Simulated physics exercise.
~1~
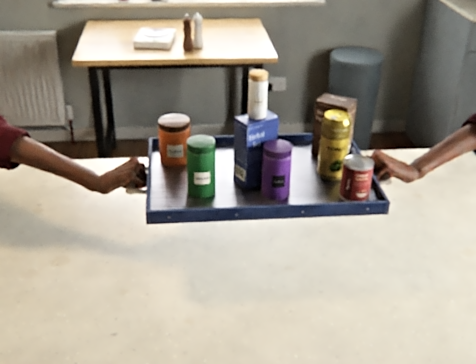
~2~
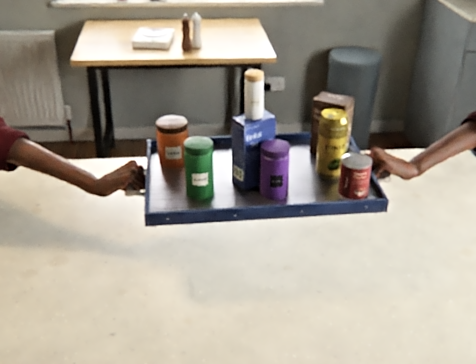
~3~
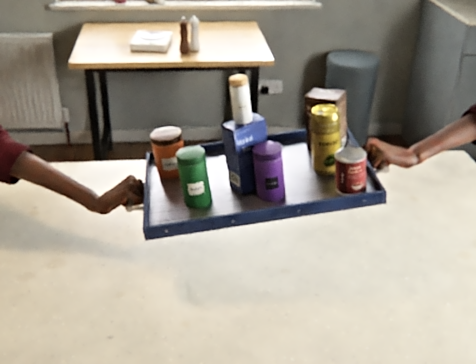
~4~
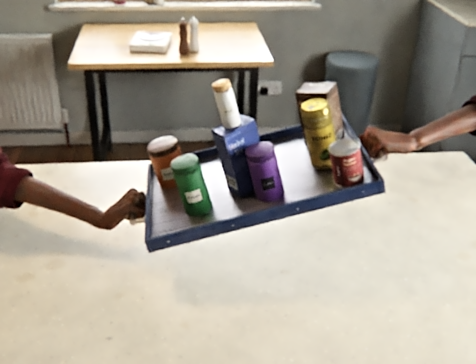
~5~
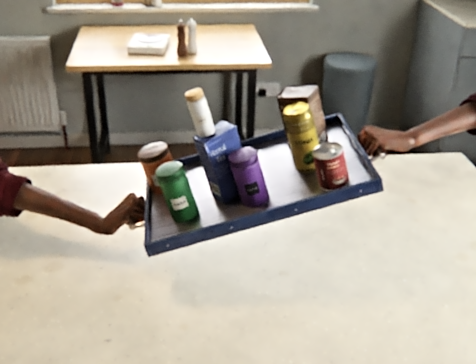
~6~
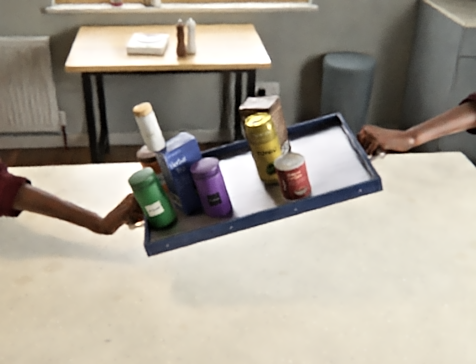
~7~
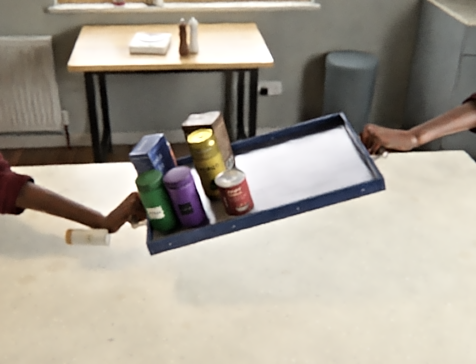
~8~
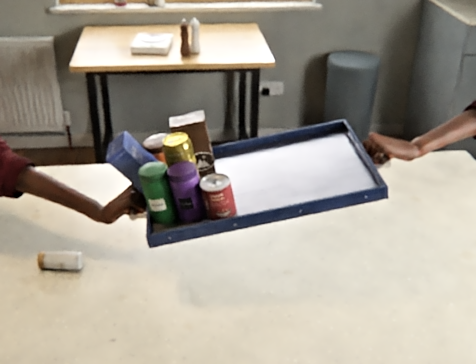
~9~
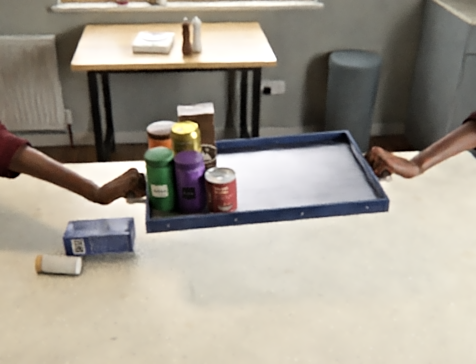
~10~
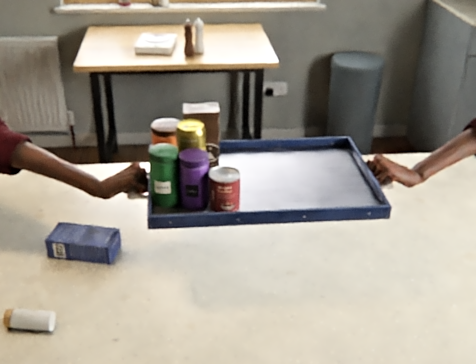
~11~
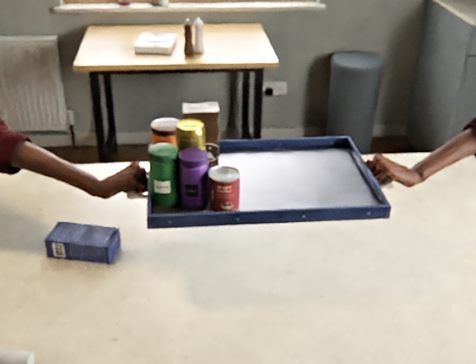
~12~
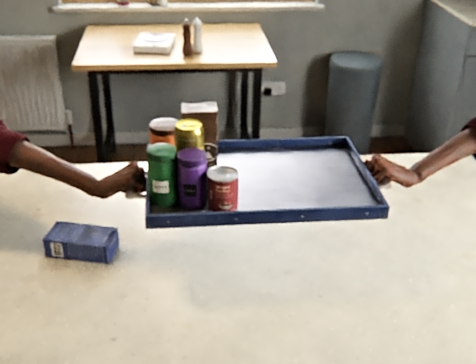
A tray of jars, tins and cartons held by two hands dipped to the left, sending its load sliding that way, and a white shaker and then a blue carton dropped onto the table before it levelled, leaving the rest bunched upright at the left end.
